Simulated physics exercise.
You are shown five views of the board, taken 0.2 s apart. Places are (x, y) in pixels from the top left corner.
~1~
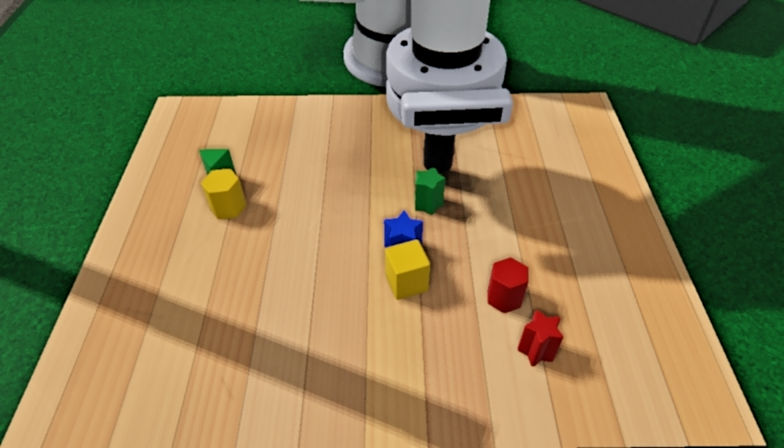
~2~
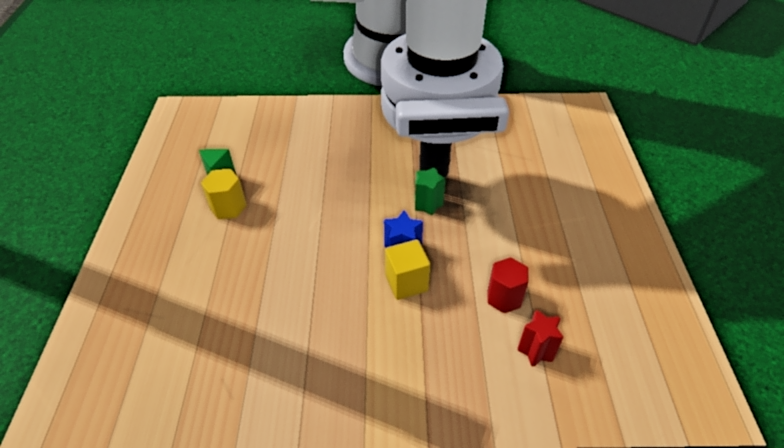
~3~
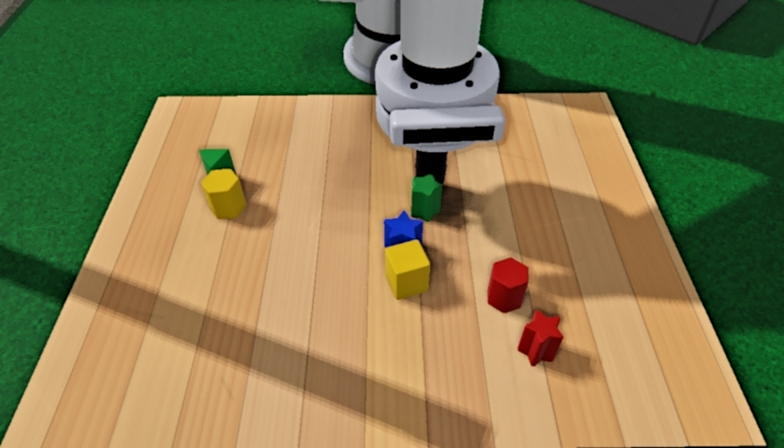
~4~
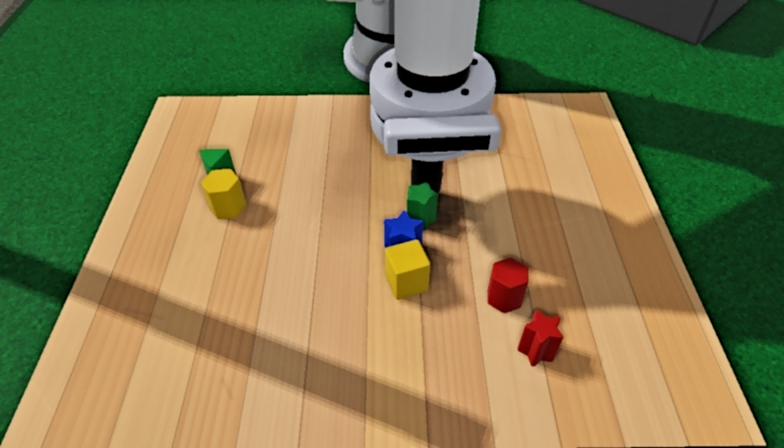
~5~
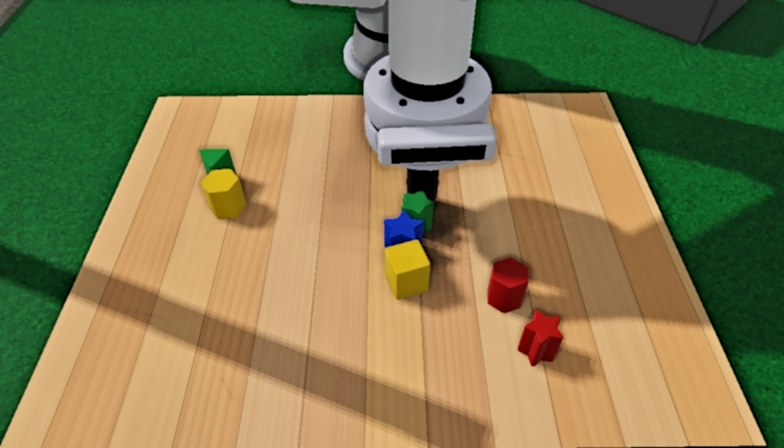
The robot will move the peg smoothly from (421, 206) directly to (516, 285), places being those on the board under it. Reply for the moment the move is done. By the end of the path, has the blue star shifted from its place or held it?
Still in place.
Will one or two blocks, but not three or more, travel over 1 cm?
In short: Yes.
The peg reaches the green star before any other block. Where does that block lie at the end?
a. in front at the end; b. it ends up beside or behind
b (it ends up beside or behind)
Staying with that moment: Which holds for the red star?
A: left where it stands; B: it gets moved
(A)
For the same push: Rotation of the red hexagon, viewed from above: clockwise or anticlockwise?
Viewed from above, clockwise.
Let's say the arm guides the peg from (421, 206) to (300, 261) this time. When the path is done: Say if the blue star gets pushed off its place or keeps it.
The answer is that it is displaced.
On the path given first. One third of the way, peg at (452, 220); green star at (425, 211), turned 75° clockwise.
Two thirds of the way, peg at (484, 247); green star at (424, 211), turned 75° clockwise.
At the end, peg at (519, 275); blue star not moved; green star at (424, 211), turned 75° clockwise; red hexagon at (518, 287), turned 45° clockwise; red star not moved.
